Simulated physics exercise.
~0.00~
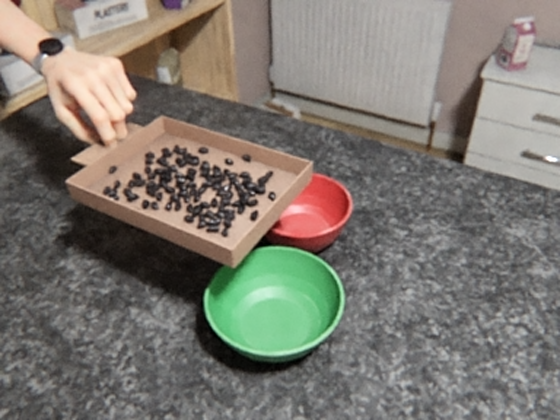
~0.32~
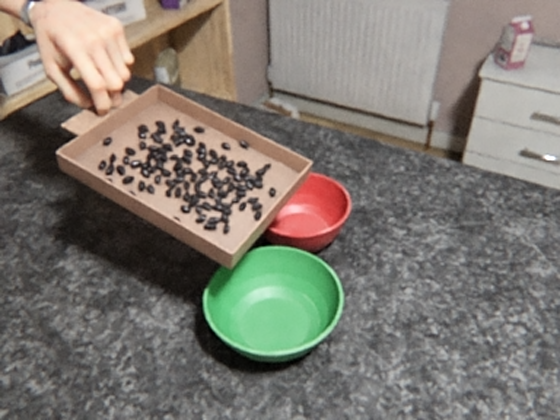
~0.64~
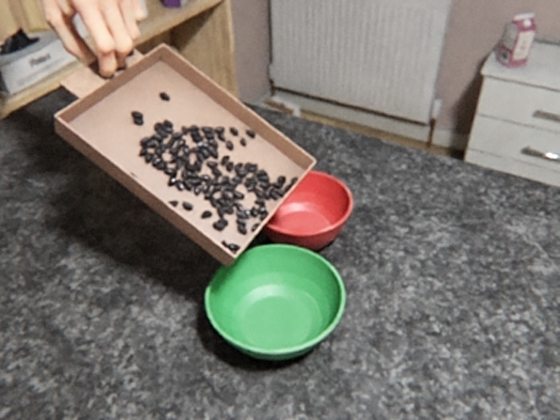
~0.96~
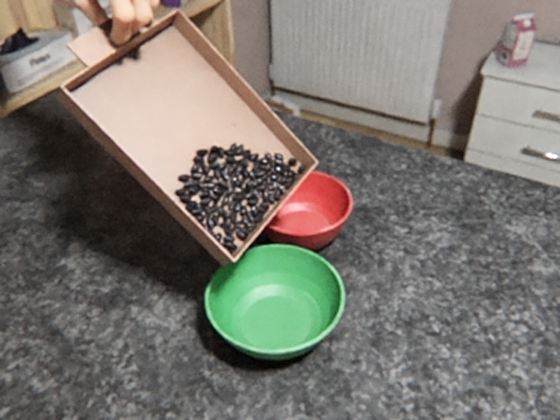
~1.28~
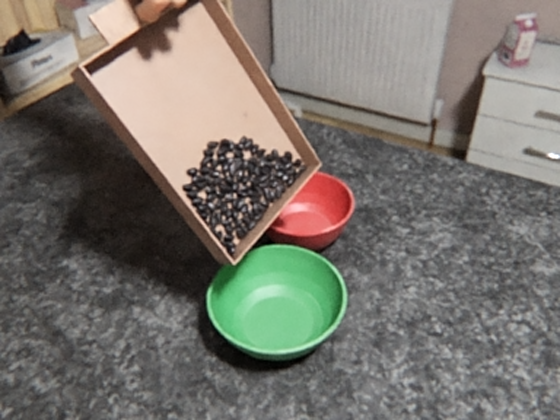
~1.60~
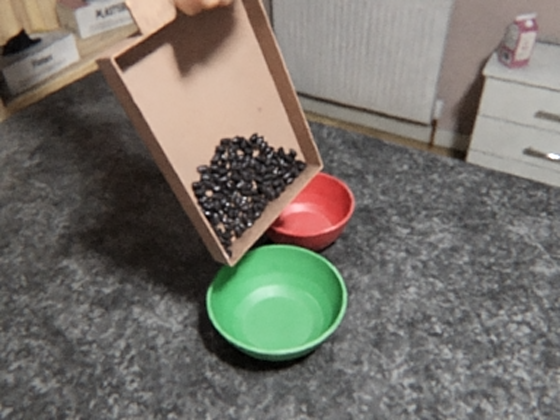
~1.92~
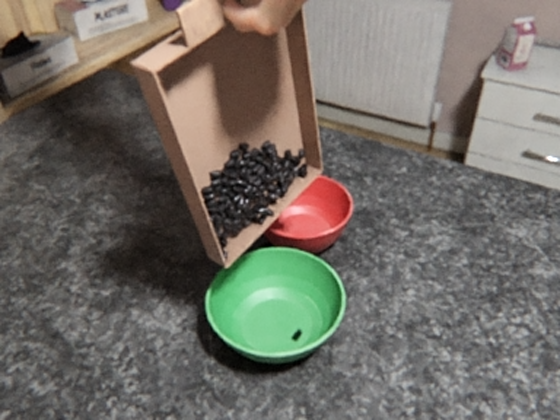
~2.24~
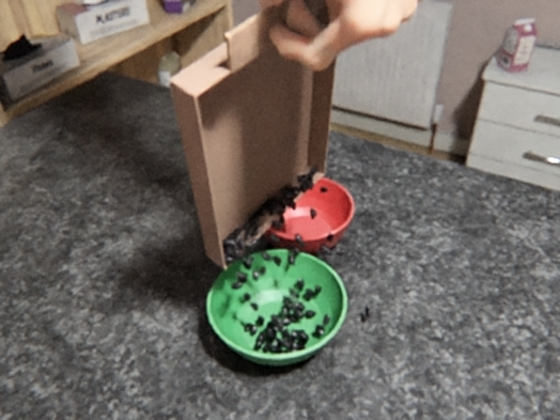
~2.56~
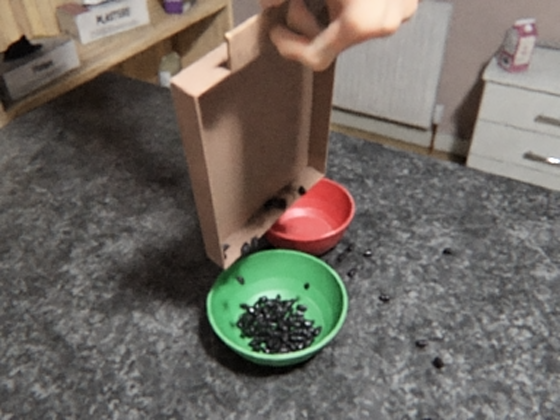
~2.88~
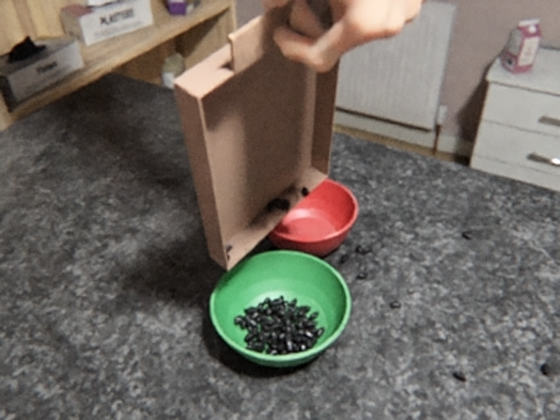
Hand tilting a brown tray of black beans until most tumble into a green bowl, some scattering across the dark speckled surface.
